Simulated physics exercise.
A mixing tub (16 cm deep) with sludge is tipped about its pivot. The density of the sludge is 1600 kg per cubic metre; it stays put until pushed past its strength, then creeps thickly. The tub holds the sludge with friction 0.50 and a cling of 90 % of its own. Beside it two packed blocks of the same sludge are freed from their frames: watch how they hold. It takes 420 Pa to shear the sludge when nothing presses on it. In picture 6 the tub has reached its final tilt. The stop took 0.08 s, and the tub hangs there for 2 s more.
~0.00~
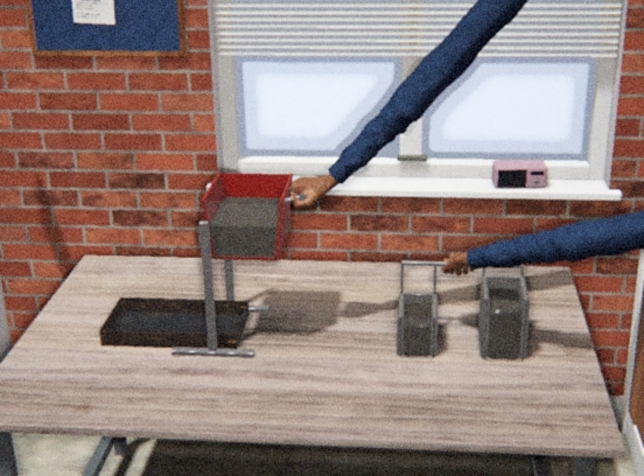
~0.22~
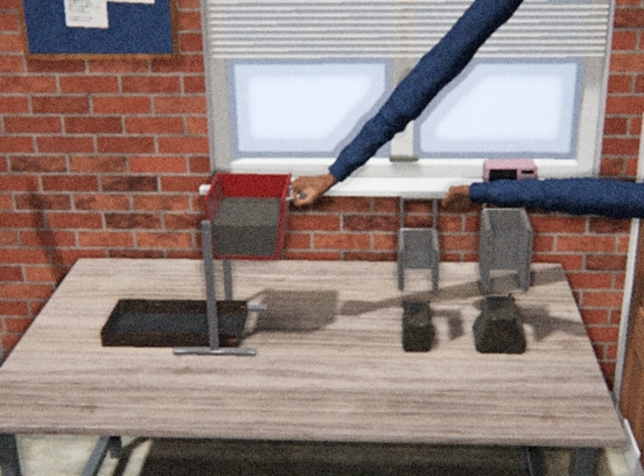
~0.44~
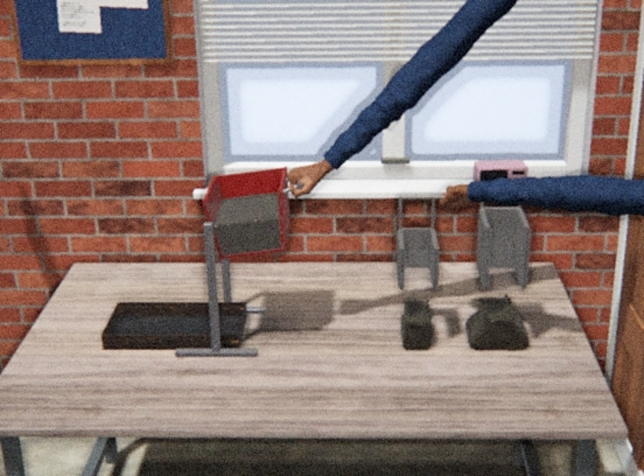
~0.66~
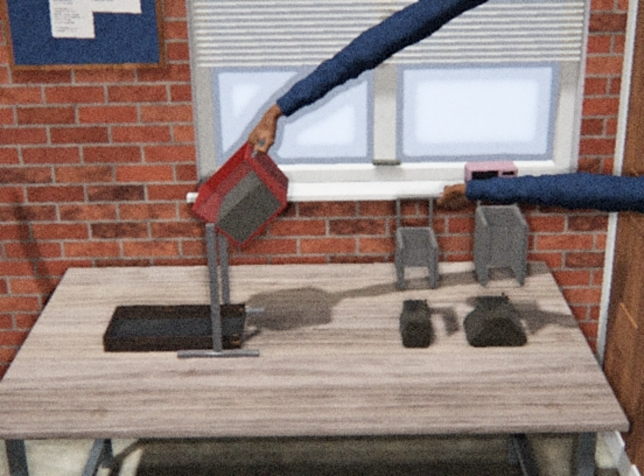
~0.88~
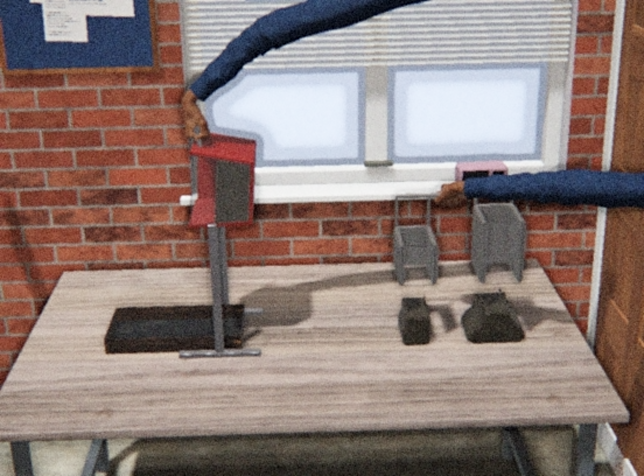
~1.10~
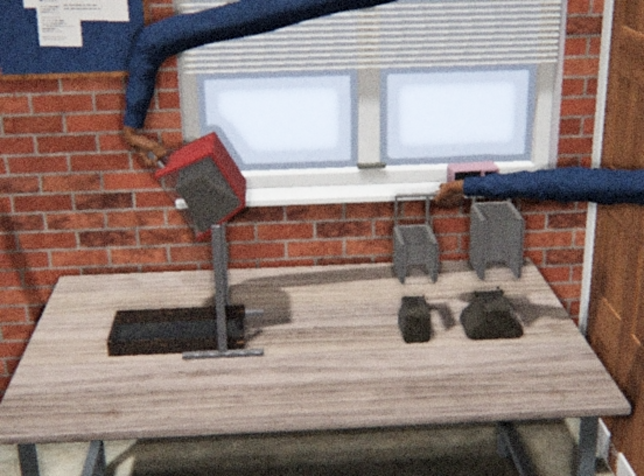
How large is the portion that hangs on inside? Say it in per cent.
About 0 %.
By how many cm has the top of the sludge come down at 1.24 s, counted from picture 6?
Some 9 cm.
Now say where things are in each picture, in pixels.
In the first picture, handle-side rim at (279, 202), tilt 0 degrees; top of the sludge at (271, 226); blocks stand 10 cm, 16 cm (left to right).
In the second picture, handle-side rim at (281, 201), tilt 0 degrees; top of the sludge at (273, 225); blocks stand 9.8 cm, 12 cm (left to right).
In the third picture, handle-side rim at (278, 193), tilt 7 degrees; top of the sludge at (275, 219); blocks stand 9.7 cm, 11 cm (left to right).
In the fourth picture, handle-side rim at (244, 161), tilt 44 degrees; top of the sludge at (259, 183); blocks stand 9.7 cm, 11 cm (left to right).
In the fifth picture, handle-side rim at (191, 156), tilt 86 degrees; top of the sludge at (221, 161); blocks stand 9.7 cm, 11 cm (left to right).
In the sixth picture, handle-side rim at (157, 180), tilt 119 degrees; top of the sludge at (204, 176); blocks stand 9.7 cm, 11 cm (left to right).
After 1.24 s, the tub is at 119 degrees and holds 33 %.
After 1.41 s, the tub is at 119 degrees and holds 0 %.
After 1.58 s, the tub is at 119 degrees and holds 0 %.
After 1.75 s, the tub is at 119 degrees and holds 0 %.
After 3.10 s, at the end, the tub is at 119 degrees and holds 0 %.
